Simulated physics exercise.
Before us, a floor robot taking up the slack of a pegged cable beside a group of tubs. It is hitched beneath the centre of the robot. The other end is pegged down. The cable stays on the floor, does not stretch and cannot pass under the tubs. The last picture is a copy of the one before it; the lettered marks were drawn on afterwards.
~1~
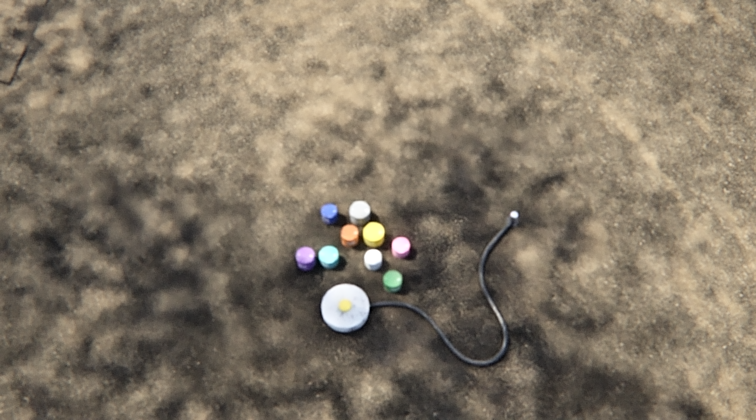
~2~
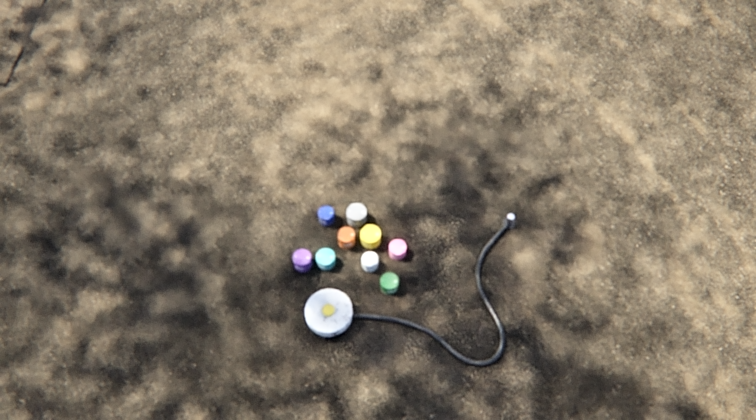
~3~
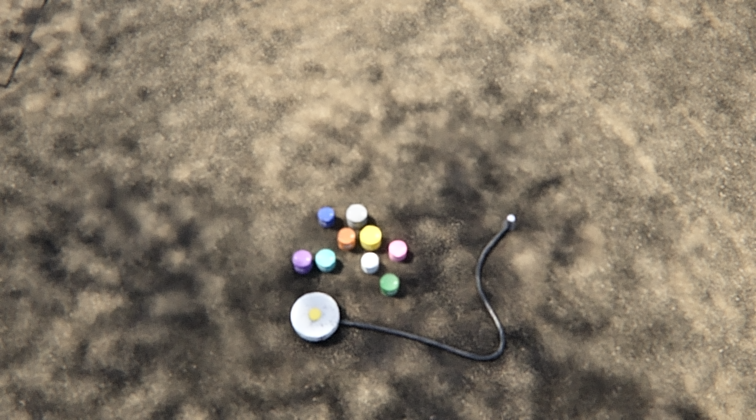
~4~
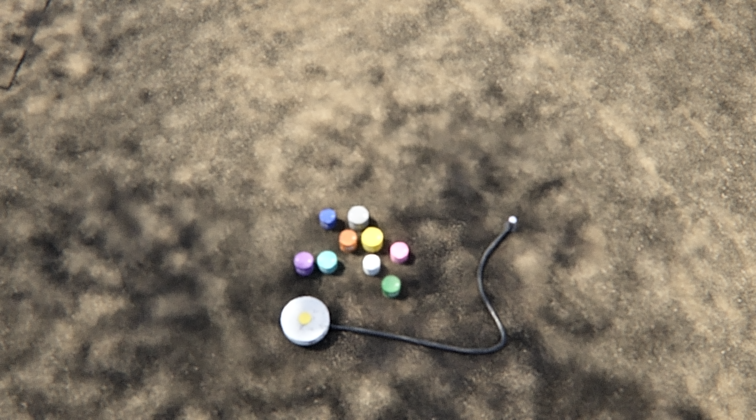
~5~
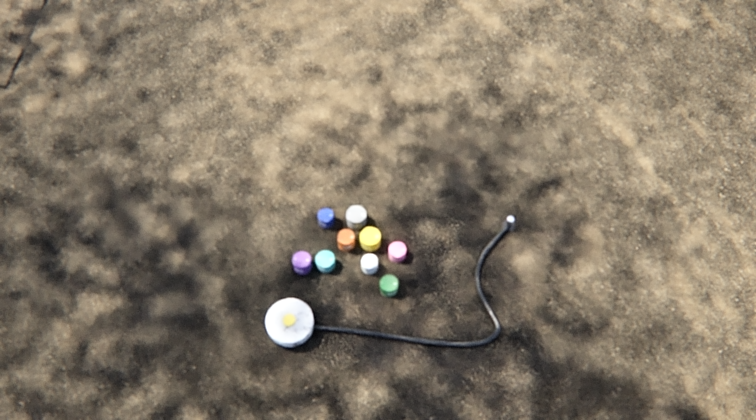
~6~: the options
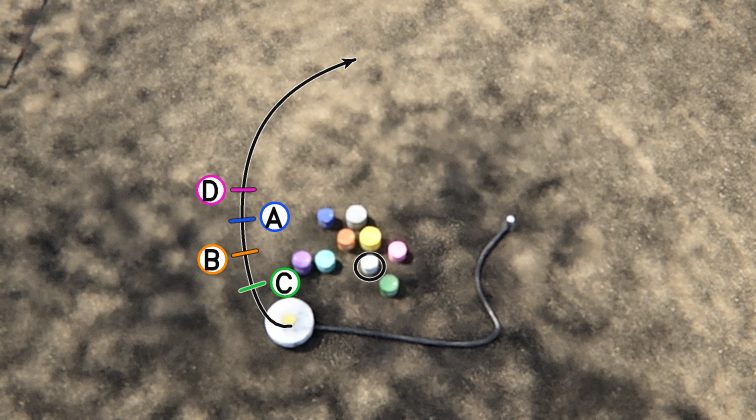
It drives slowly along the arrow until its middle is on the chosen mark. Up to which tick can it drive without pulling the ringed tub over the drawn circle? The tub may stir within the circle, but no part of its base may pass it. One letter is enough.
The farthest safe stop is D.
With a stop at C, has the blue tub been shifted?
No.
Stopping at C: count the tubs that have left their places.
The count is none.
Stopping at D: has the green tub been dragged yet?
Yes.
On the marked copy, A at (242, 220); B at (245, 253); C at (252, 287); D at (243, 190); the ring at (370, 267); the route from (291, 326) via (247, 166) to (355, 60).
Taking D. A third of the way, robot (251, 283); white tub (370, 264).
Two thirds of the way, robot (242, 230); white tub (370, 264).
When it is over, robot (242, 186); white tub (369, 264); green tub (386, 263); purple tub (313, 248); the white tub is still in its ring.
As for the rest, A is safe but short; B is safe but short; C is safe but short.
